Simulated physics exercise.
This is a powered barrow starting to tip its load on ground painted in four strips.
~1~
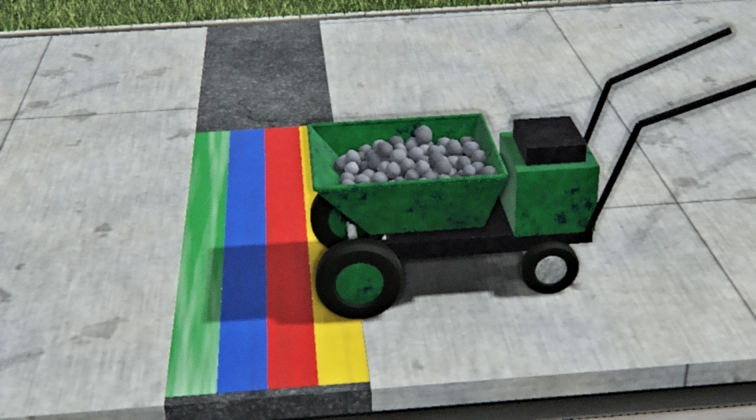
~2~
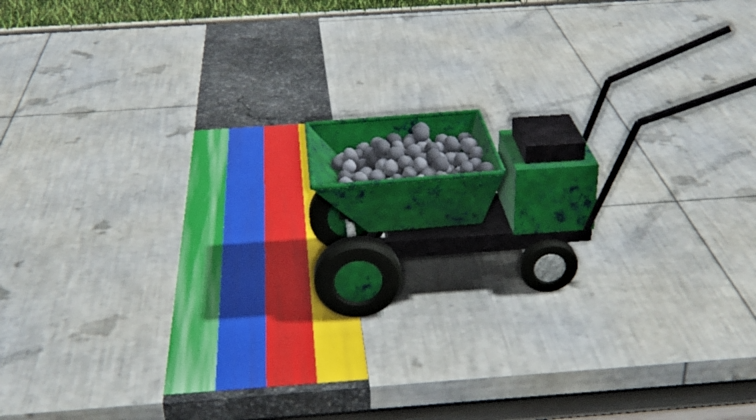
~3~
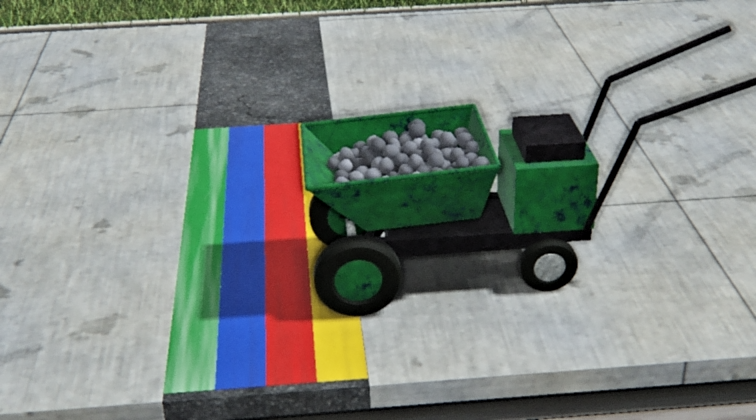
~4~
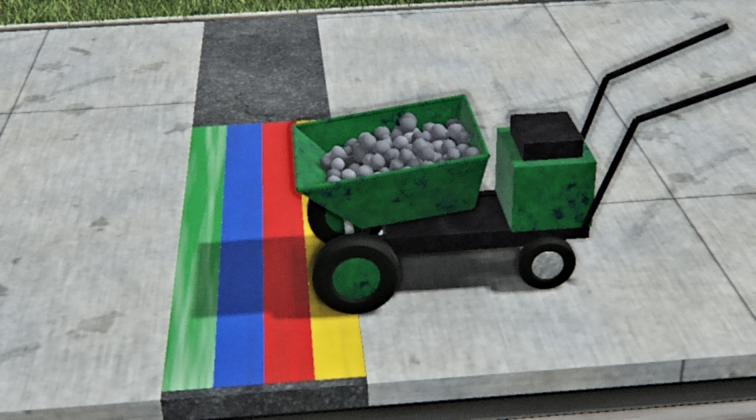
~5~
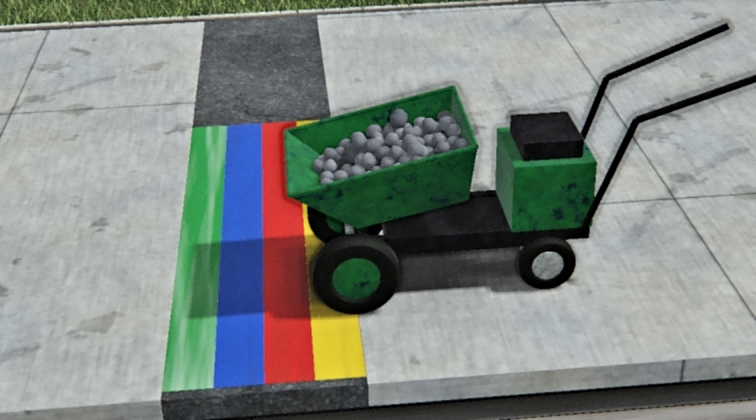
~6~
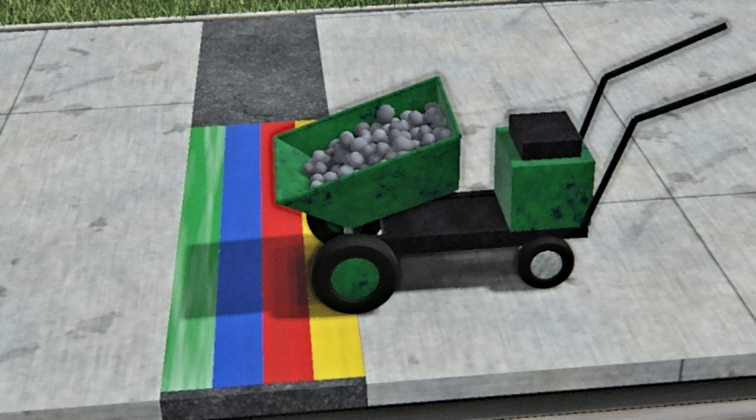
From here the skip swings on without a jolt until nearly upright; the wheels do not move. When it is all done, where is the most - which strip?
On the green strip.
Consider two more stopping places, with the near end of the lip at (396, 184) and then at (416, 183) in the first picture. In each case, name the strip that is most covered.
At the first spot the red one, at the second the red one.
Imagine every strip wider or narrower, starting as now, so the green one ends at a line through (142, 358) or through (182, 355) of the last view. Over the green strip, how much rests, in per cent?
Roughly 30 per cent first, then 40 per cent.
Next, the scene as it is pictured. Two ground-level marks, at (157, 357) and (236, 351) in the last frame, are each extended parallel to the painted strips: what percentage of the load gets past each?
In order: Near 20 %, then 80 %.
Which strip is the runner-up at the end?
Second: Blue.
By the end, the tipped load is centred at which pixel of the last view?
Roughly pixel (194, 282).
Just after the last frame, skip tipped steeply; every one in the skip.
A moment on, skip tipped steeply; the larger part in the skip; about a tenth over the blue strip; roughly a quarter over the green strip; just a few falling.
Further on, skip tipped right over; roughly a quarter in the skip; just a few over the yellow strip; roughly a quarter over the blue strip; roughly a third over the green strip; roughly a quarter off the paint.
When it is over, skip tipped right over; about a tenth in the skip; just a few over the yellow strip; just a few over the red strip; roughly a quarter over the blue strip; roughly a third over the green strip; roughly a quarter off the paint.
